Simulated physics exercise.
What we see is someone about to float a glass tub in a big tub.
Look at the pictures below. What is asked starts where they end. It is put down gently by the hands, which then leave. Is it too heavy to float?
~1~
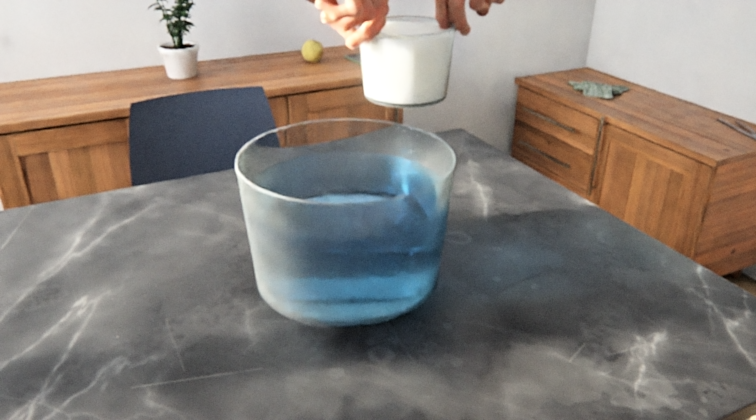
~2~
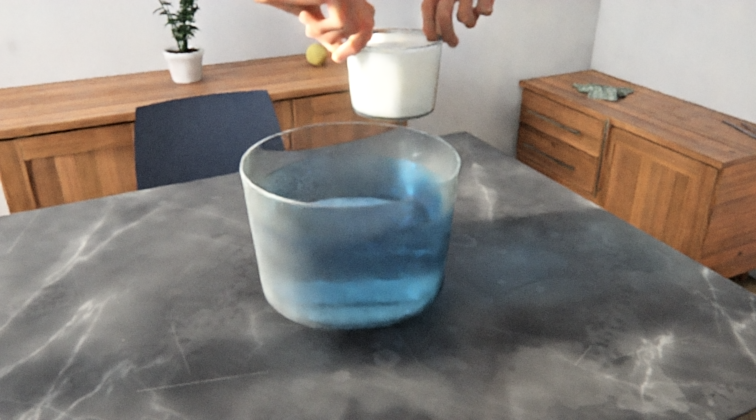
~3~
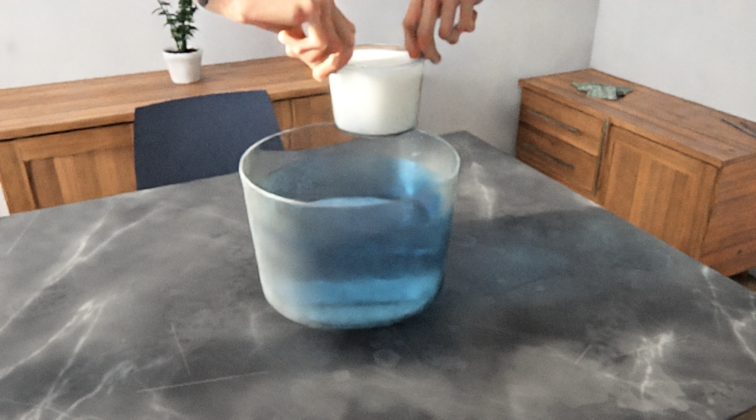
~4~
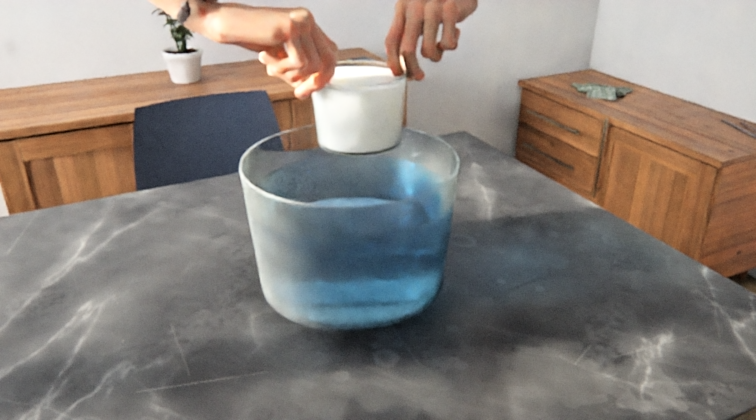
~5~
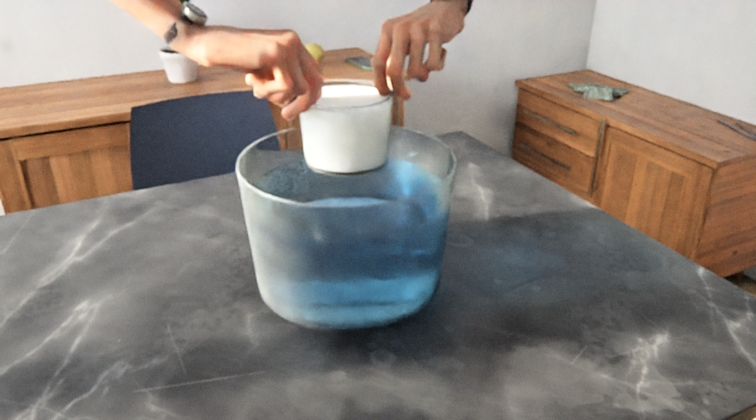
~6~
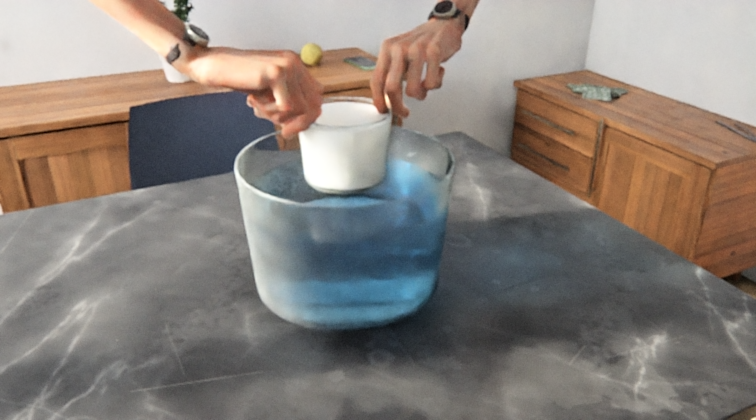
Goes down.
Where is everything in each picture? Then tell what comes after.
In the first frame, tub (406, 58) nearly full; above the big tub.
In the second frame, tub nearly full, surface at (394, 44); coming down.
In the third frame, tub (376, 88) nearly full; lower.
In the fourth frame, tub nearly full, surface at (359, 79); lower still.
In the fifth frame, tub (346, 125) nearly full; close to the surface.
In the sixth frame, tub nearly full, surface at (345, 117); just over the surface.
Soon after, the tub dips into the water.
Later, water pours in over its rim.
In the end, the tub lies on the bottom.
